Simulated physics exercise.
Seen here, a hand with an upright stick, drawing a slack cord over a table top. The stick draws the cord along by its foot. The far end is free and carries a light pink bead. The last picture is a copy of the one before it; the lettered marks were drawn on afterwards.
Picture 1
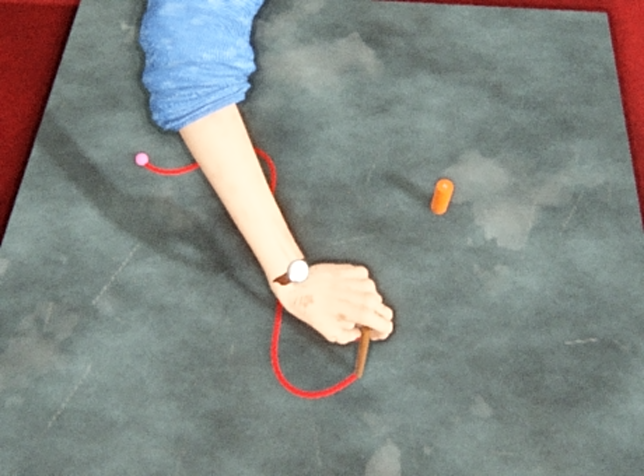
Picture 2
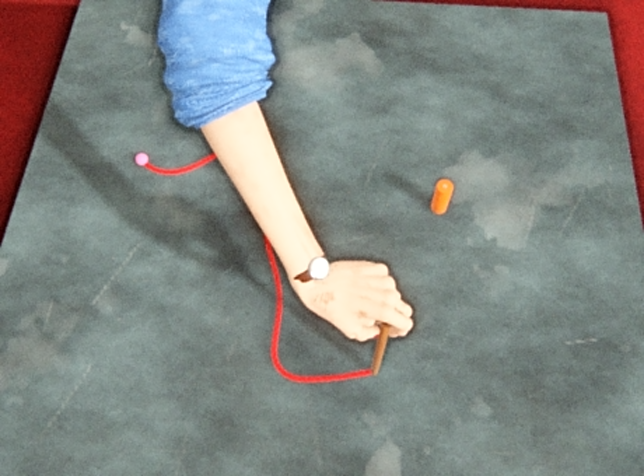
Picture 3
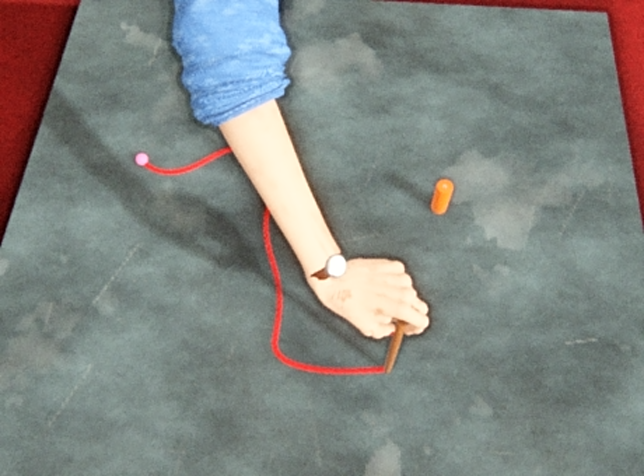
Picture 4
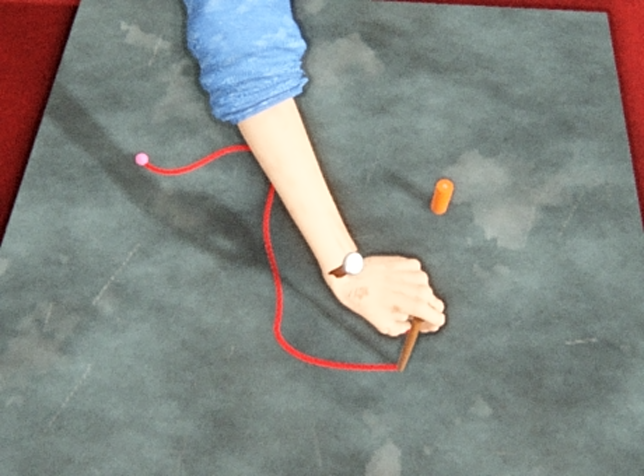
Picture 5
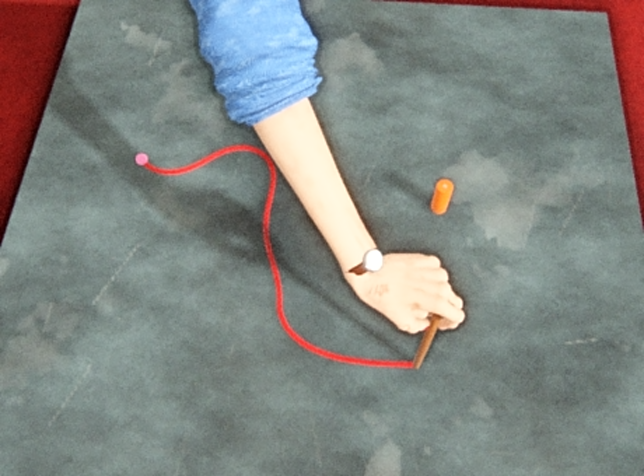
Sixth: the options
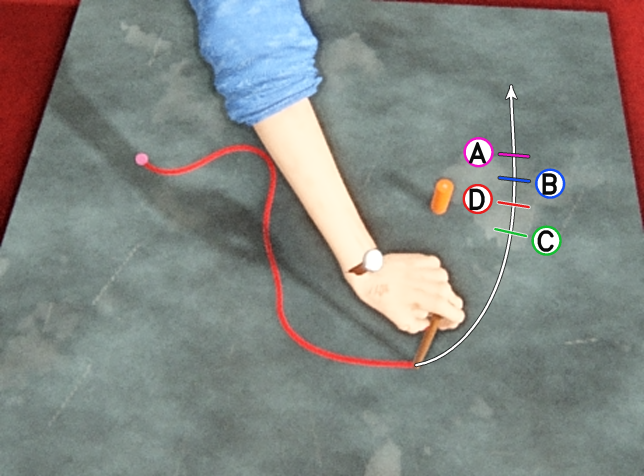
In this clip, a hand holding an upright brown stick draws one end of a slack red cord rightward across a gray table top, while the pink bead at the far end and an orange candle stay still.
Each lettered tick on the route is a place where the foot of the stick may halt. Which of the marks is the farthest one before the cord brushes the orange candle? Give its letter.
It should halt at B.
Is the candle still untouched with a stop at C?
For that mark, yes.
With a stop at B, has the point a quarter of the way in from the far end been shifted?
No.
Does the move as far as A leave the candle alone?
For that mark, no.
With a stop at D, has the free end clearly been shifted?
By then, no.
On the marked copy, A at (514, 155); B at (514, 180); C at (511, 233); D at (514, 205); the route from (416, 365) via (512, 224) to (511, 86).
Taking B. A third of the way, foot of the stick (483, 314), middle of the cord (273, 228), free end (142, 159).
Two thirds of the way, foot of the stick (509, 241), middle of the cord (288, 227), free end (142, 159).
When it is over, foot of the stick (514, 180), middle of the cord (305, 221), free end (142, 159); nothing has been touched.
As for the rest, A brings the cord against the candle; C is safe but short; D is safe but short.
